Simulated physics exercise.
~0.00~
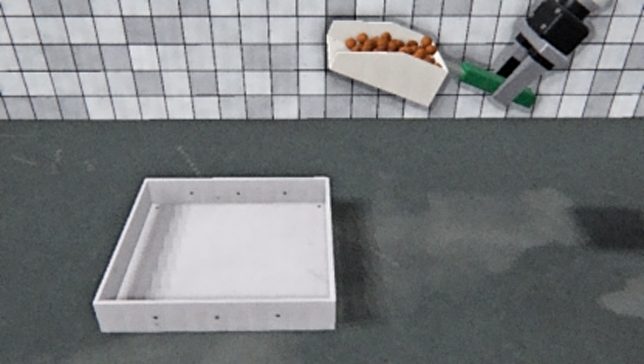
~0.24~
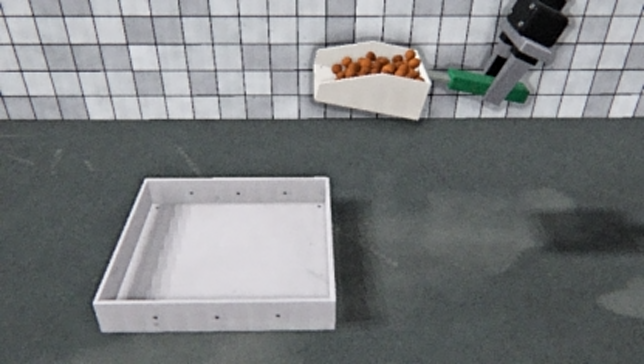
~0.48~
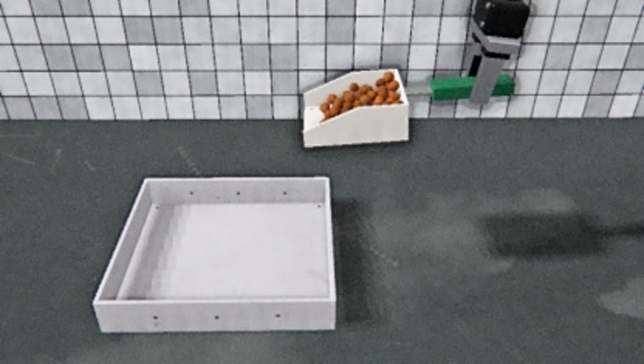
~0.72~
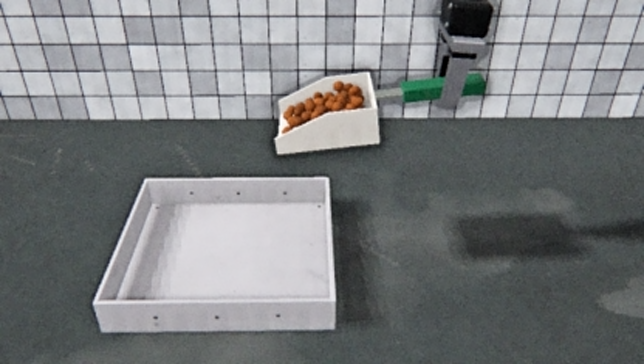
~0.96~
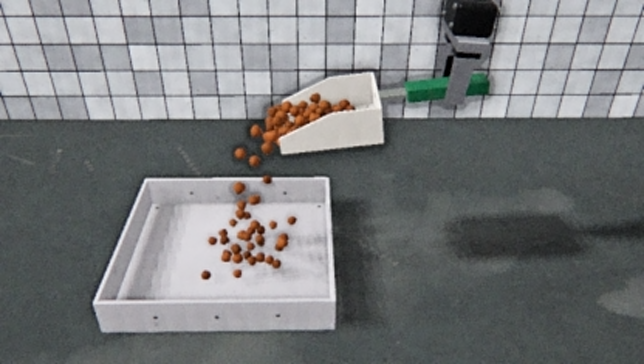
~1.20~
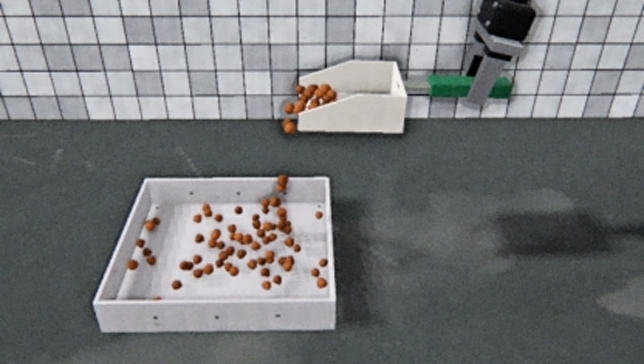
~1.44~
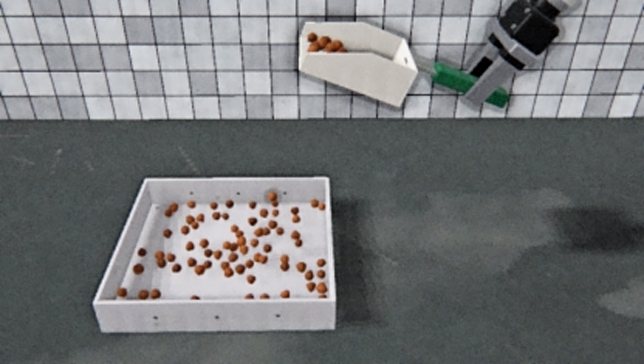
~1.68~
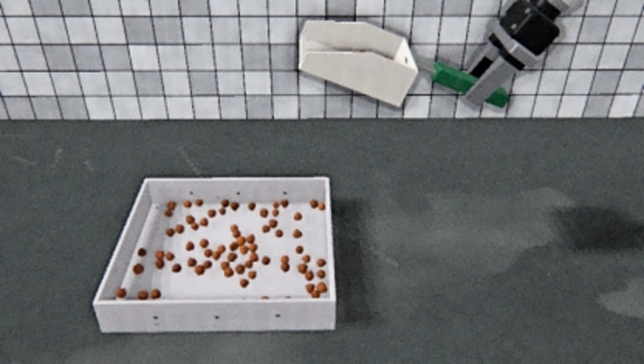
A gripper on a dark robot arm holds a cream-coloured, open-fronted scoop heaped with brown nuts by its green handle. Seen from a raised, fixed viewpoint, a shallow white tray sits at left on a dark grey worktop before a wall of white and grey tiles. The arm moves the scoop left and down, tipping its open end toward the tray. Nuts spill over the lip, drop into the tray and scatter. The scoop then lifts and tilts back to the right, finally holding still, with most of the nuts spread across the tray.
